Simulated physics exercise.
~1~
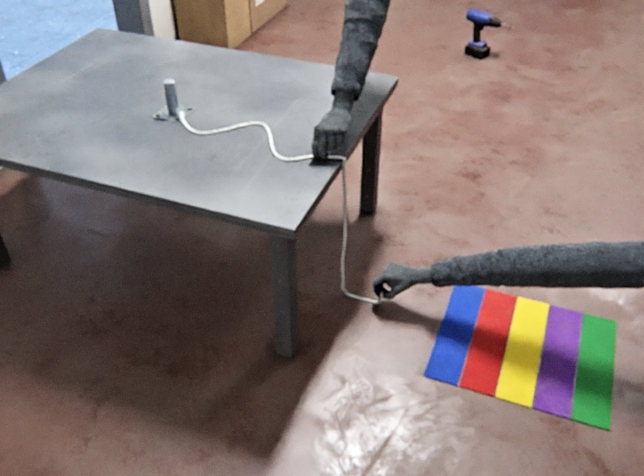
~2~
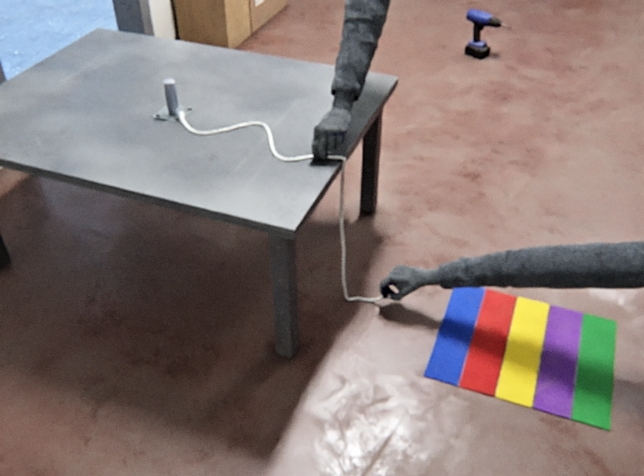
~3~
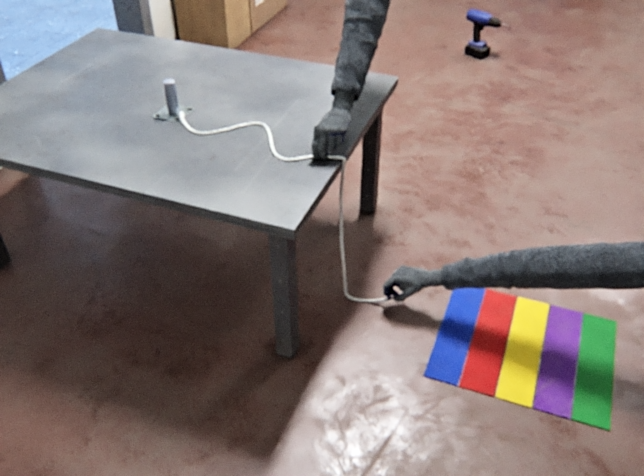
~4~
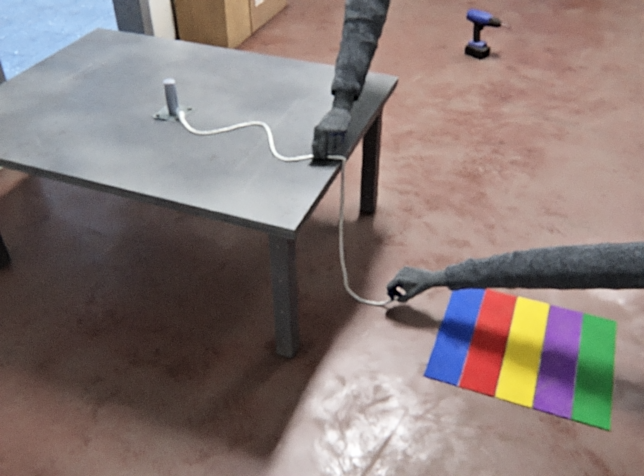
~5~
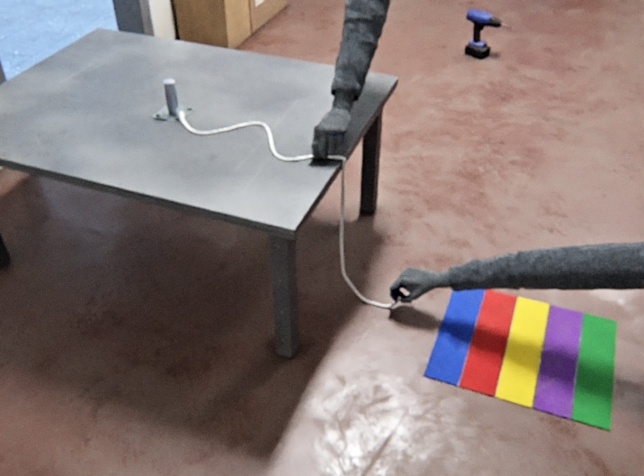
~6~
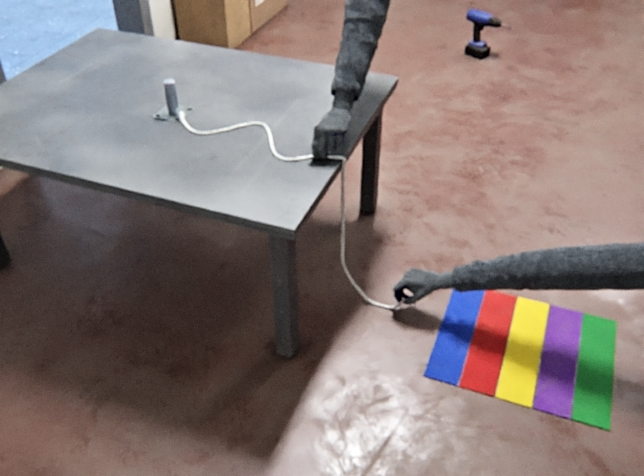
A gloved hand moves a white cord's end slightly right, near five coloured strips.
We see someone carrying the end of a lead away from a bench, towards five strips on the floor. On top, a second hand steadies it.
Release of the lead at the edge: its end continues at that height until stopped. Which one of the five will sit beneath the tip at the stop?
The purple strip will.
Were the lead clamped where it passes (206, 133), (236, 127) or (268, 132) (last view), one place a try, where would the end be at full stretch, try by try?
Per try (px, approx.): (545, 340); (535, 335); (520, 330).
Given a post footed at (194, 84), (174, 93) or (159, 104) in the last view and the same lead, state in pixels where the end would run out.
Try by try: (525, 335), (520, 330) and (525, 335).
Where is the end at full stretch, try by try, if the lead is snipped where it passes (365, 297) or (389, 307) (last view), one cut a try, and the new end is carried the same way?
Roughly (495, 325), then roughly (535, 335).
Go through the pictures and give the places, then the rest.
The first frame shows end (382, 295); blue (446, 362); red (481, 372); yellow (517, 382); purple (554, 392); green (593, 403).
The second frame shows end (389, 297); lead through (190, 129) (256, 124) (279, 157) (343, 169) (342, 232) (344, 286).
The third frame shows end (392, 298).
The fourth frame shows end (396, 299); lead through (190, 129) (256, 124) (279, 157) (343, 169) (341, 232) (347, 286).
The fifth frame shows end (399, 299).
The sixth frame shows end (402, 300); lead through (190, 129) (256, 124) (279, 157) (343, 169) (343, 233) (355, 284).
Soon after, end near (506, 328); over red.
Then, end near (540, 336); over yellow.
At full stretch, end near (560, 342); over purple. It halts on the purple strip.
